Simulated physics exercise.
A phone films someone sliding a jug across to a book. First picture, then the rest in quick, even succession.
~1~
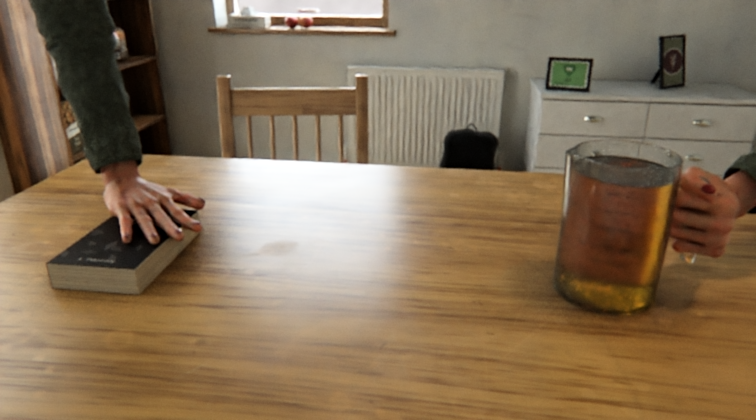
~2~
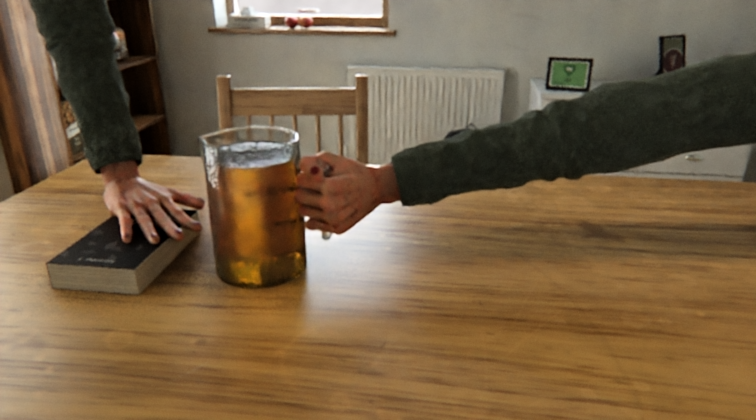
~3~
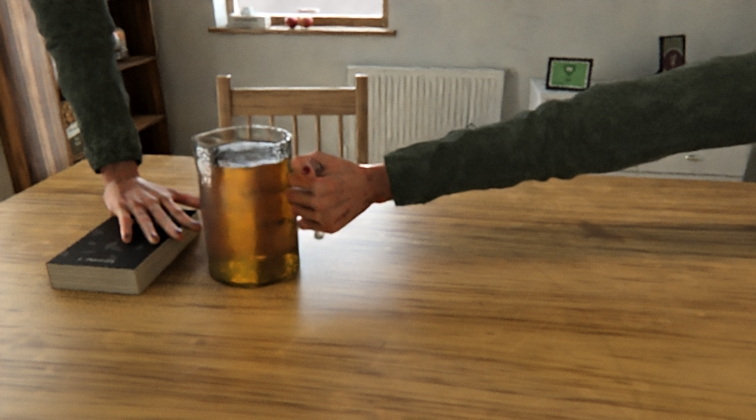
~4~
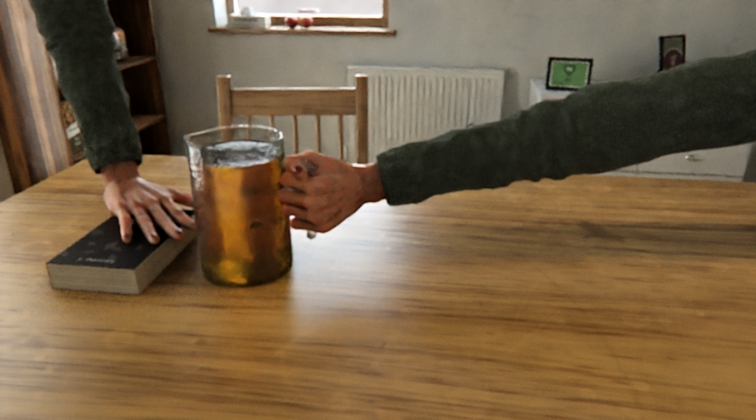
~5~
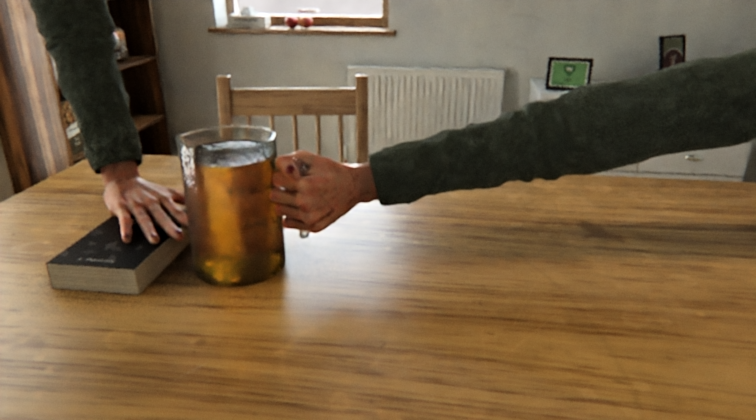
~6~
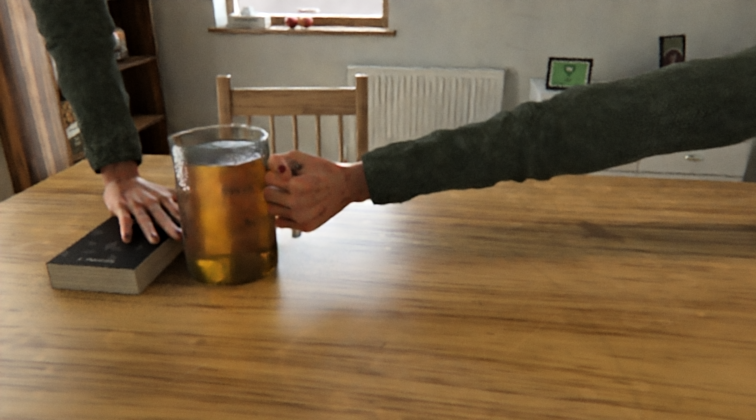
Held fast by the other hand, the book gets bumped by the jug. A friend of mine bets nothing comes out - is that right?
Yes. I'd say there will be nothing to clean up.
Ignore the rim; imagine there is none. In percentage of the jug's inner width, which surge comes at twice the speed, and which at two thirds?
In order, 20 % and 5 %.
Shortly, the jug meets the book.
Then, the apple juice surges up the wall; the wave climbs under half way to the rim.
At the finish, the jug stands at the book; none is lost.
